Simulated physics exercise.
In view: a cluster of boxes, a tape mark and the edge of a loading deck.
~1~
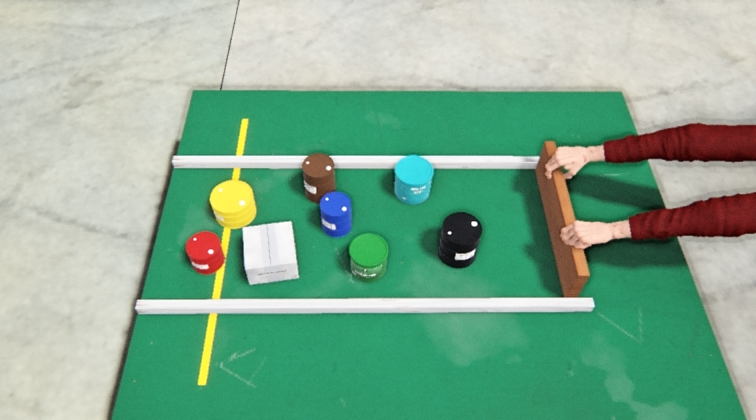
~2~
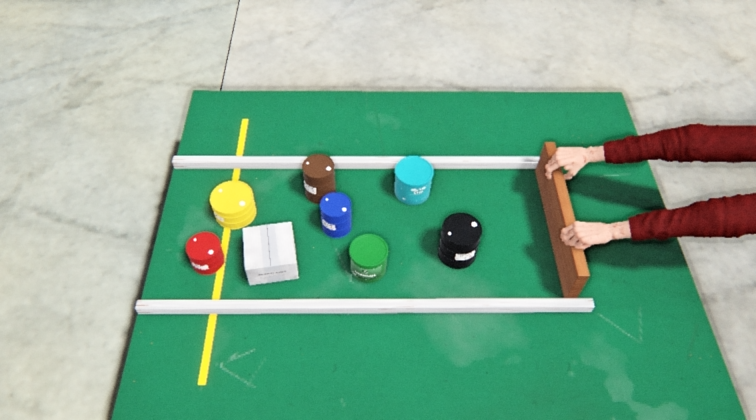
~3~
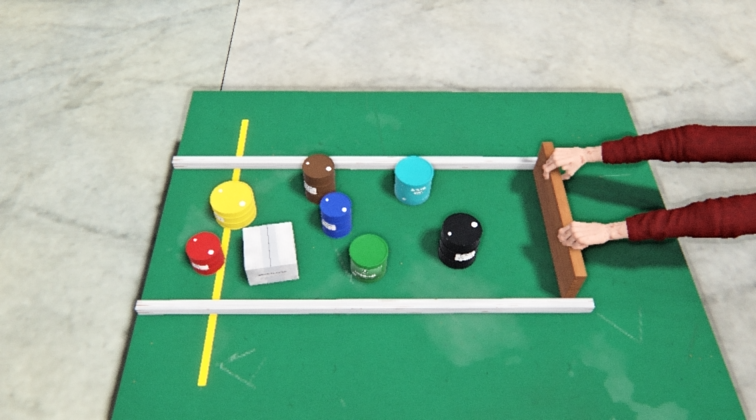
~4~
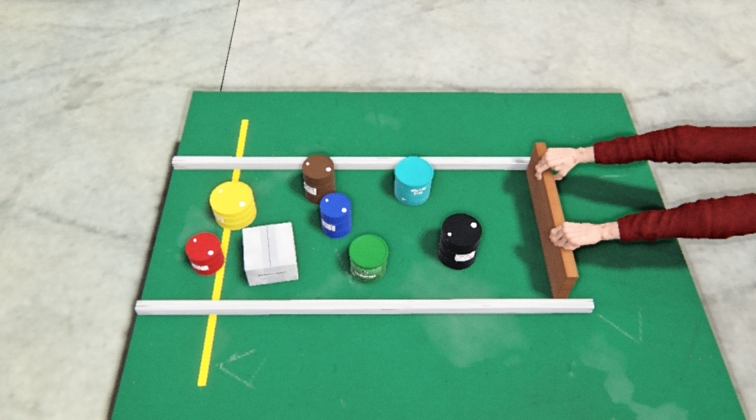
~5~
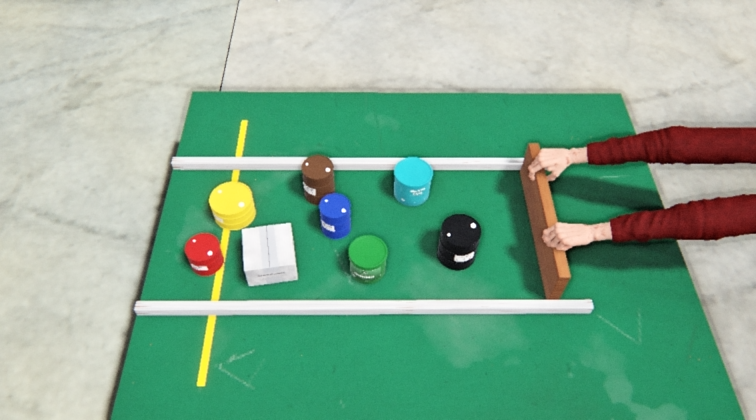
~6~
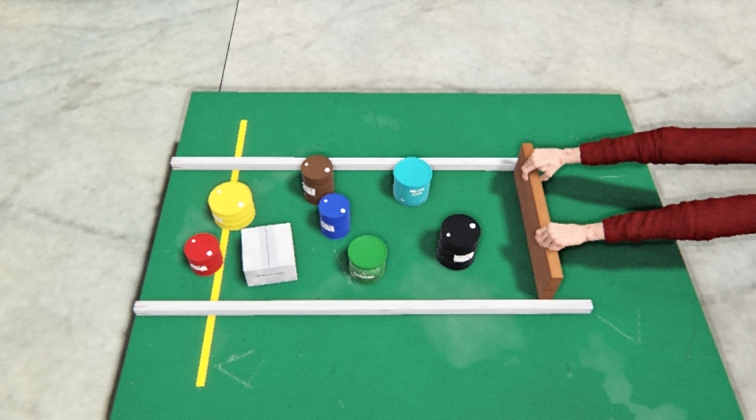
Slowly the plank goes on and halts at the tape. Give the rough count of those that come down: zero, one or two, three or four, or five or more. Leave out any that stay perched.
Here the number that fall off is one or two.
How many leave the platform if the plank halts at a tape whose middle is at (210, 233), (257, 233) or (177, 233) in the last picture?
Down on the ground: 3, 0 and 4.
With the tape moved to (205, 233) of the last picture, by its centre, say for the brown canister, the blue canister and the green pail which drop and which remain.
The brown canister drops off; the blue canister holds on; the green pail is kept.
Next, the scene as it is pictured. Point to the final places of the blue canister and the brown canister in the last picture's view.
First (209, 215), then (176, 177).
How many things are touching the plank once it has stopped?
4 of them.
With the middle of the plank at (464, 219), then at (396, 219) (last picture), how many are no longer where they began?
1 and 3.
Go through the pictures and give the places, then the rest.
In the first picture, red canister (206, 253); yellow canister (234, 204); white box (271, 253); plank (560, 217); tape (227, 231).
In the second picture, yellow canister (234, 205); brown canister (319, 179).
In the third picture, white box (271, 253); black canister (459, 241).
In the fourth picture, red canister (206, 254); blue canister (336, 216).
In the fifth picture, yellow canister (233, 206); plank (543, 219).
In the sixth picture, red canister (204, 255); yellow canister (232, 206); white box (269, 254); plank (536, 219); tape (225, 233).
Early on, none off yet; red canister at rest near (204, 255); yellow canister at rest near (232, 206); white box at rest near (269, 254).
A while later, none off yet; red canister travelled about its own width near (175, 258); yellow canister travelled a little near (220, 211); white box travelled about its own width near (216, 261).
Finally, the number that fall off is one or two; lost, red canister.
